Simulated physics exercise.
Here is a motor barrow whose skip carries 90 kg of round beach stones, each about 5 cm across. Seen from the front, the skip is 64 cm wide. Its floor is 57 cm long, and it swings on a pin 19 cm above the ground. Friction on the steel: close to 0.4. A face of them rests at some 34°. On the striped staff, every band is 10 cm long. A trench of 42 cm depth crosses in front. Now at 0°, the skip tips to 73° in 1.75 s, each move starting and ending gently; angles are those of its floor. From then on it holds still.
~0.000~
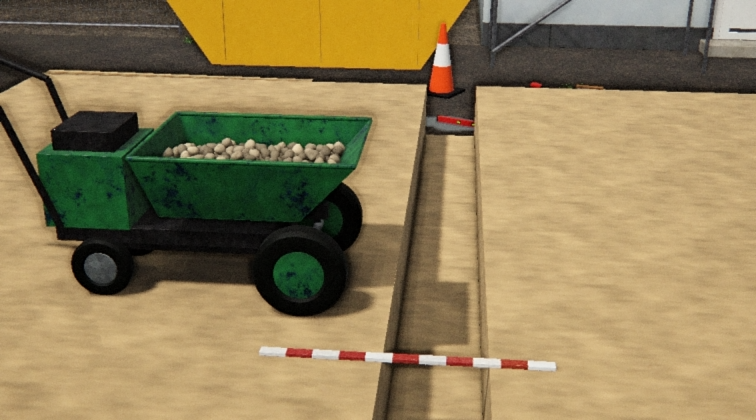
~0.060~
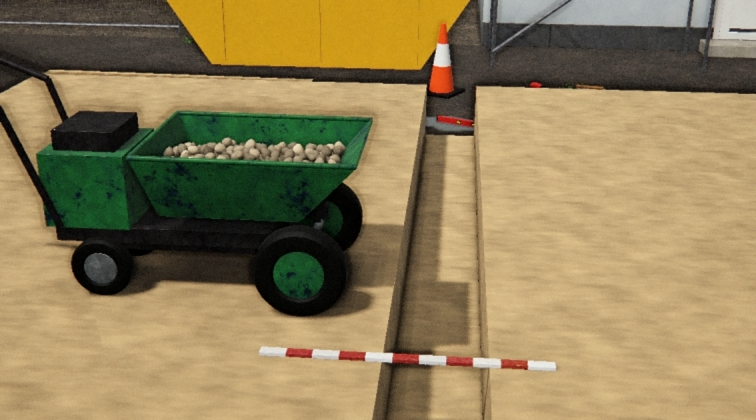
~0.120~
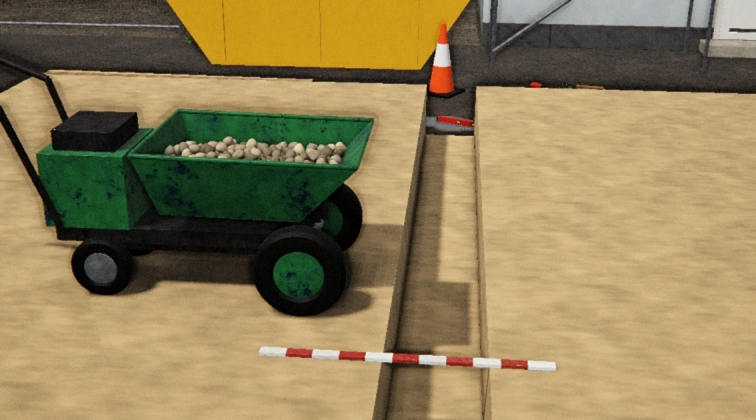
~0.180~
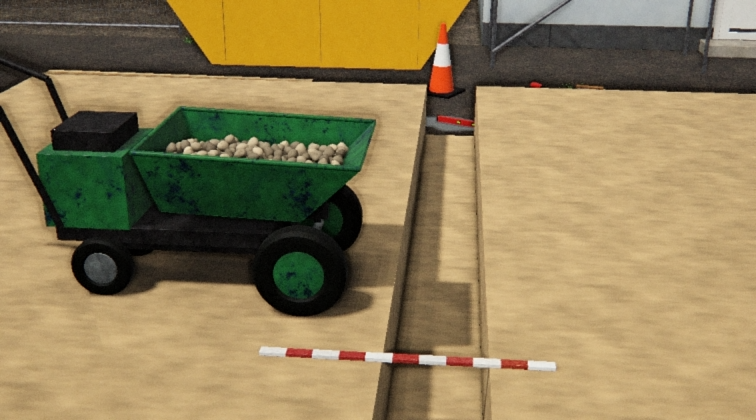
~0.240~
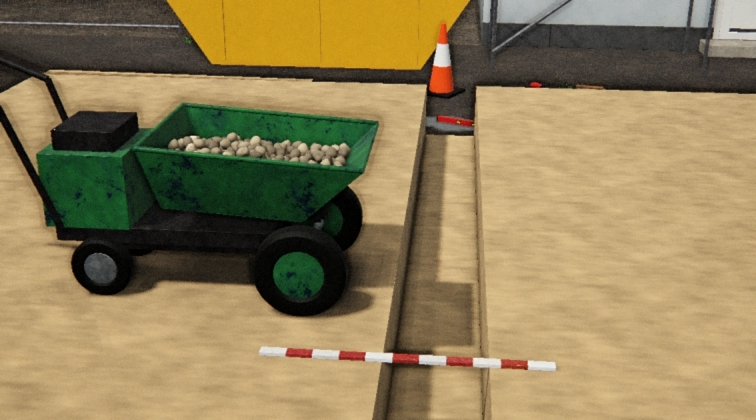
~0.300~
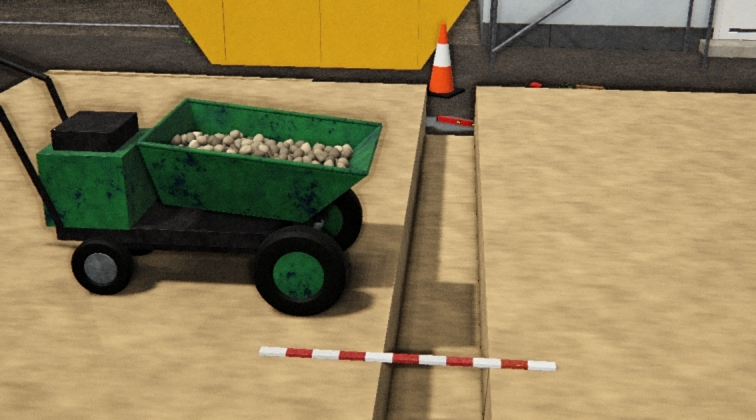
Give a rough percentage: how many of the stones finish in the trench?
82 %.
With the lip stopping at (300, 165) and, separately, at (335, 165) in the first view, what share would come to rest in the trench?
Result: Close to 100 then close to 100 per cent.
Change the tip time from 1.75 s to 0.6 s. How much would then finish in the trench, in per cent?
Near 60 per cent.
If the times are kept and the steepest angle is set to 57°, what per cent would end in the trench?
Trench share: Approx. 85%.
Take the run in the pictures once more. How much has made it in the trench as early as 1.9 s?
About 65%.
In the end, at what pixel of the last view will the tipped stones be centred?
(456, 360).
After 1.3 s the floor is at 61°; 98 % in the skip, 2 % in the trench; the foremost stones are at (451, 256).
After 1.9 s the floor is at 73°; 21 % in the skip, 63 % in the trench, 16 % past the trench; the foremost stones are at (586, 289).
After 2.2 s the floor is at 73°; 2 % in the skip, 80 % in the trench, 18 % past the trench; the foremost stones are at (630, 286).
After 4.2 s the floor is at 73°; 0 % in the skip, 82 % in the trench, 18 % past the trench; the foremost stones are at (638, 286).
